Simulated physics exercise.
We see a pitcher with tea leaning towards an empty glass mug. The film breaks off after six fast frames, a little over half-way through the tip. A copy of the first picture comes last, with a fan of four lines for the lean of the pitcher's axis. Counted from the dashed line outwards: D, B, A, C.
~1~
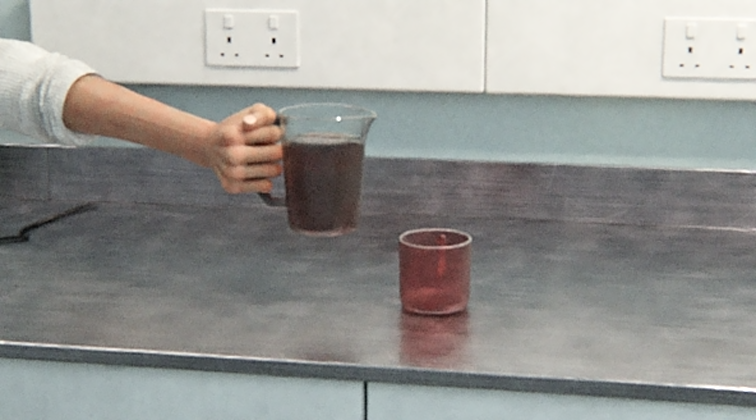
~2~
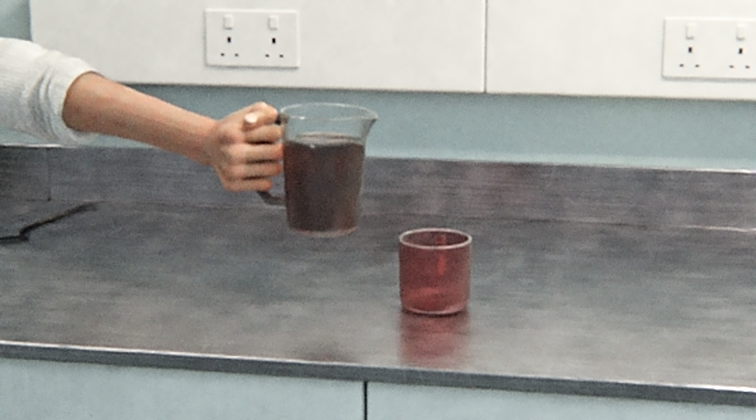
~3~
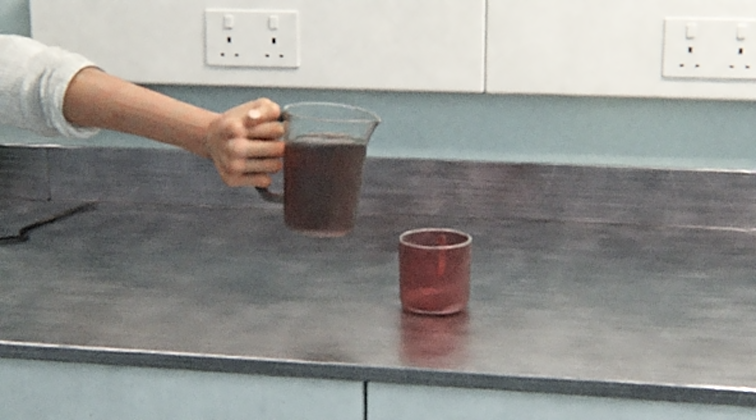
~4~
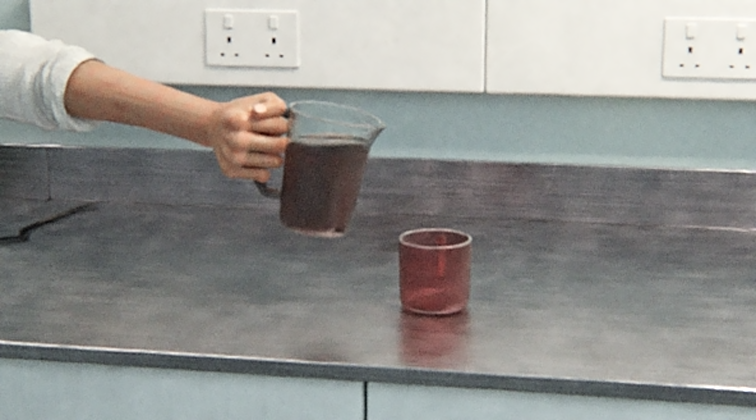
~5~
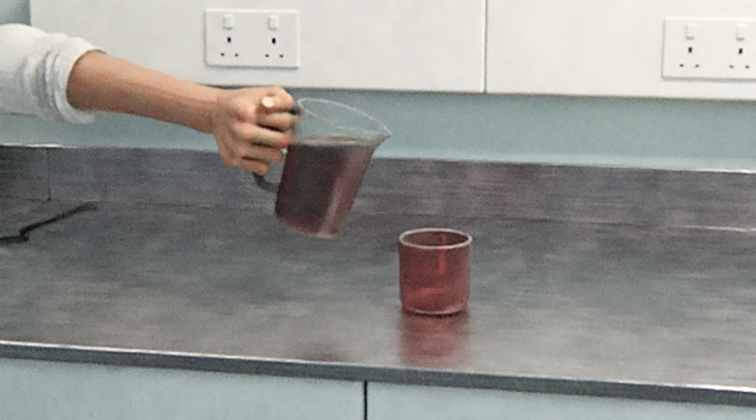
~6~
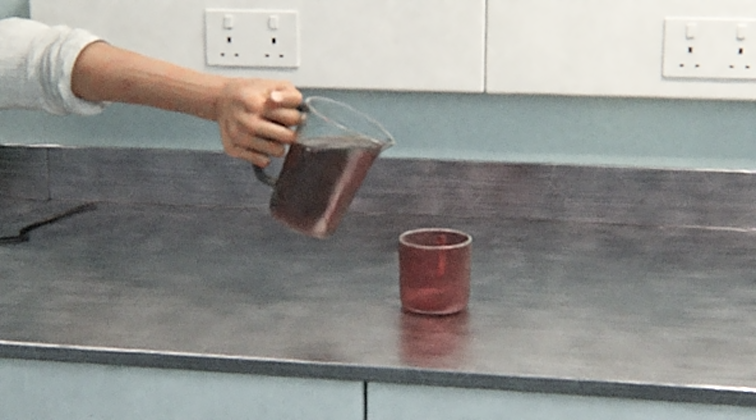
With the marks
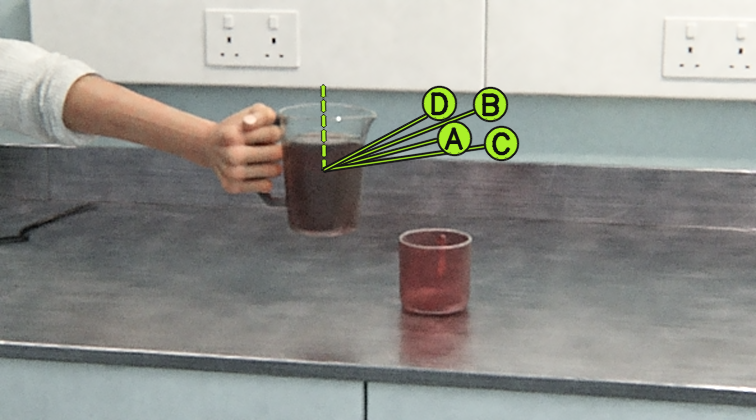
We see a hand holding a clear pitcher of dark tea upright above a grey counter, to the left of an empty red glass mug, then gradually tilting it to the right, with no tea leaving the lip.
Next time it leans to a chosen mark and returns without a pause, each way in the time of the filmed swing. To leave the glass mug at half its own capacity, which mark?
Go for D.
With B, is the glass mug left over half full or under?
Over.
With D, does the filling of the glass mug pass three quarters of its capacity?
No.
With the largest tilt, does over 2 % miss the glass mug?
Yes.
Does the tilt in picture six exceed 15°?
Yes, it does.
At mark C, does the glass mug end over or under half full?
Over half.
On the marked copy, A at (436, 140); B at (474, 111); C at (484, 146); D at (426, 115).
For mark A, the glass mug ends with about 90 % of what it can hold.
For mark B, the glass mug ends with about 69 % of what it can hold.
For mark C, the glass mug is filled to the brim; 9 % of the tea is spilt.
For mark D, the glass mug ends with about 50 % of what it can hold.
